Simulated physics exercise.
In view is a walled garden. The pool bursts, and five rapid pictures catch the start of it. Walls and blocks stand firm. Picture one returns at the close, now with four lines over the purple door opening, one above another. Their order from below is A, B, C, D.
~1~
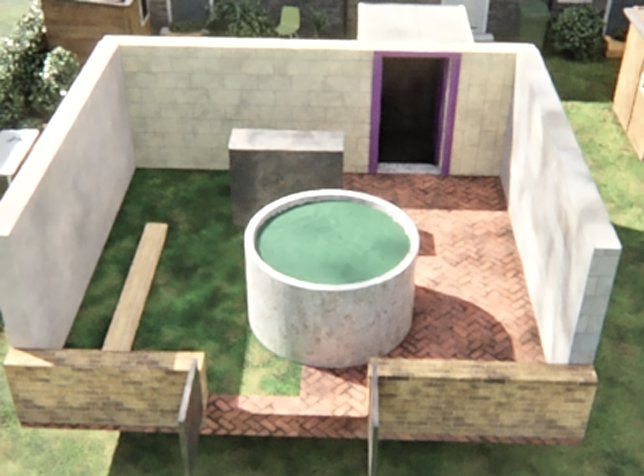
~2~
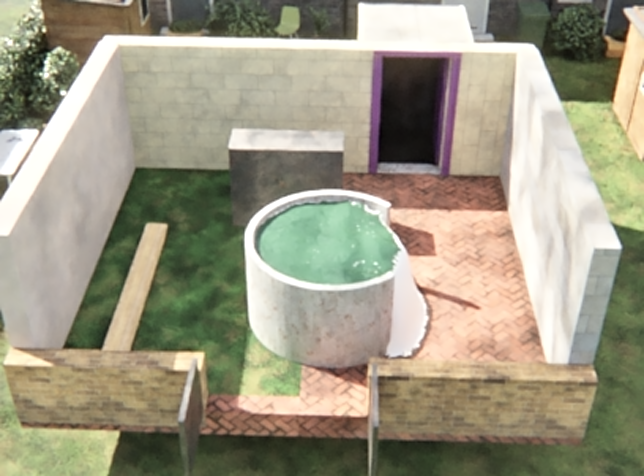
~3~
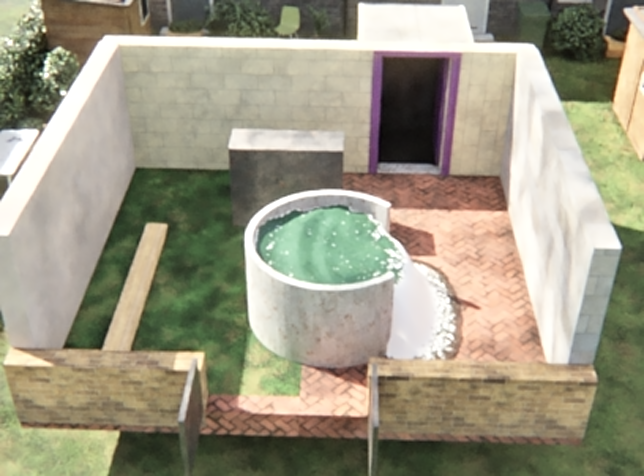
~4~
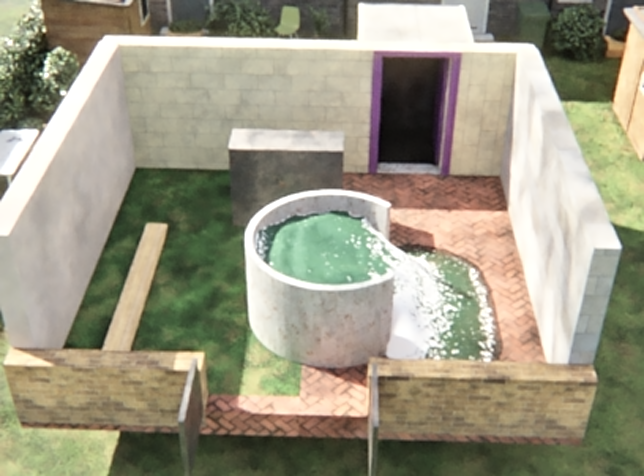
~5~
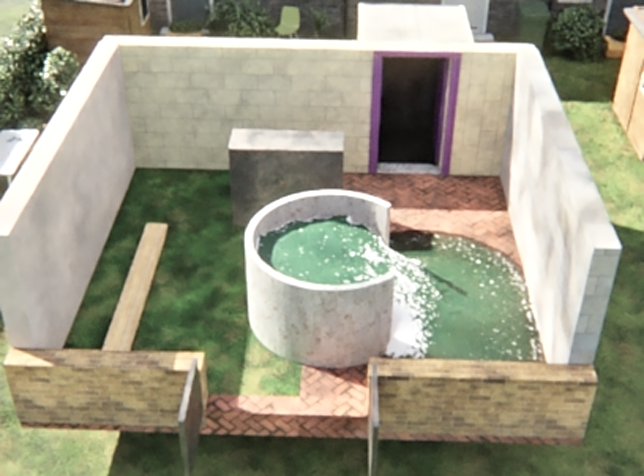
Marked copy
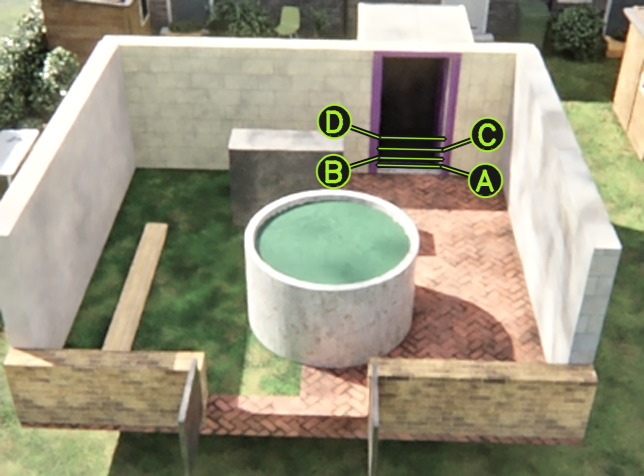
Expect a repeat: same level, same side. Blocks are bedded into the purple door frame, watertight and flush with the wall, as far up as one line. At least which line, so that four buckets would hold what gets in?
Use mark B.
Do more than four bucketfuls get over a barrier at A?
Yes.
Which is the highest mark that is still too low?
The answer is A.
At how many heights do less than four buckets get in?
Three of the four.
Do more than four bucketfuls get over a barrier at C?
No, that is safe.
On the marked copy, A at (409, 165); B at (410, 158); C at (410, 149); D at (411, 138); from the bottom up A, B, C, D.
For mark A, about 7 bucketfuls get in.
For mark B, a splash gets over, under a bucket.
For mark C, nothing gets over.
For mark D, nothing gets over.
